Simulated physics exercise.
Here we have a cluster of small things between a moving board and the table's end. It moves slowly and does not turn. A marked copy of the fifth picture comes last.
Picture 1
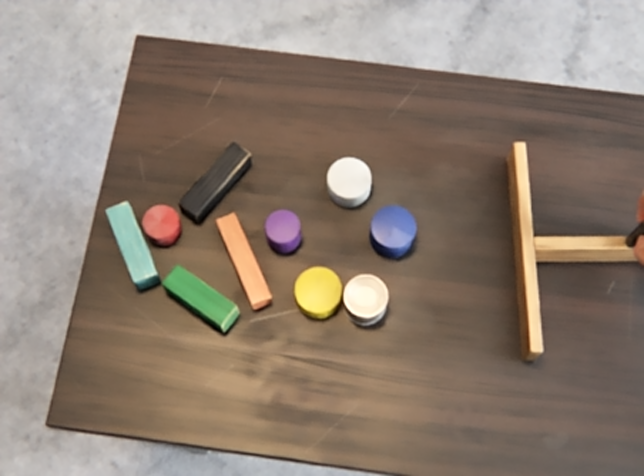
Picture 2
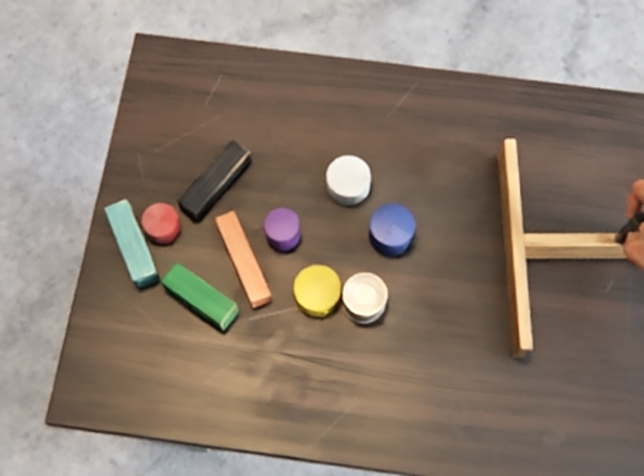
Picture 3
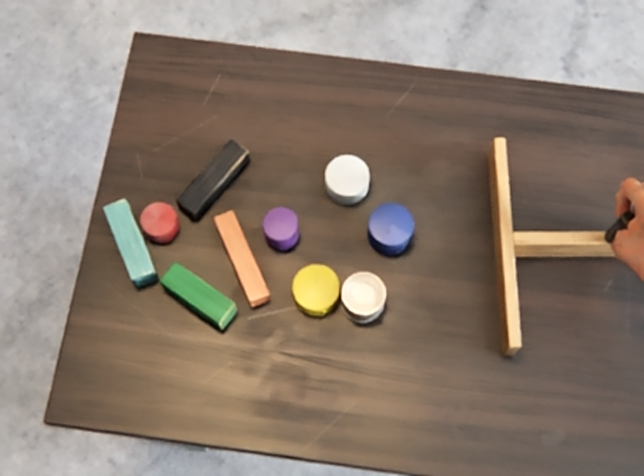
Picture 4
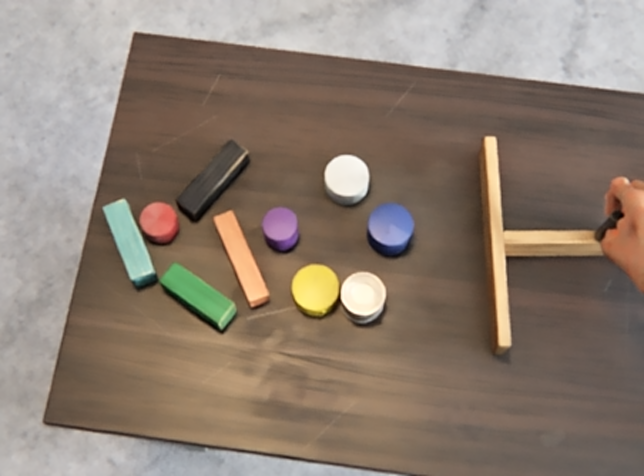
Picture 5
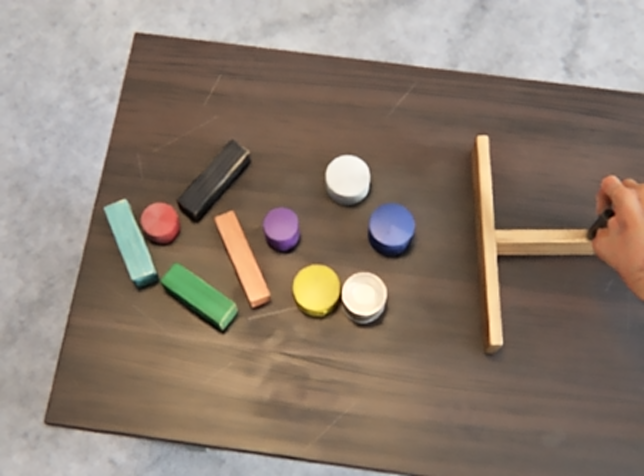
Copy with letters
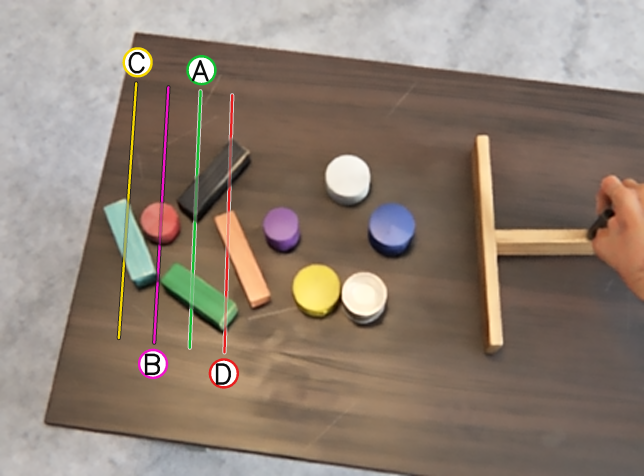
The video shows a hand at the right slowly sliding a T-shaped wooden board a short way left across a dark table, toward a cluster of colourful round tins and rectangular bars that stay still.
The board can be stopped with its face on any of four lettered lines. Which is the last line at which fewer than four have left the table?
As far as mark B.
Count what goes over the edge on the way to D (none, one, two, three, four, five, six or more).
In all, none.
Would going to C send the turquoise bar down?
By then, yes.
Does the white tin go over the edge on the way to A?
No.
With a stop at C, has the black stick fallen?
Yes.
On the marked copy, A at (195, 213); B at (162, 209); C at (128, 205); D at (228, 218).
With B. Early on, board (370, 221); white tin (341, 181); grey tin (344, 298).
Further on, board (253, 206); turquoise bar (114, 248); red tin (131, 221).
At the end, board (160, 194); orange bar over the edge; turquoise bar over the edge; three fallen.
As for the rest, A is within the limit but short; C drops five; D is within the limit but short.
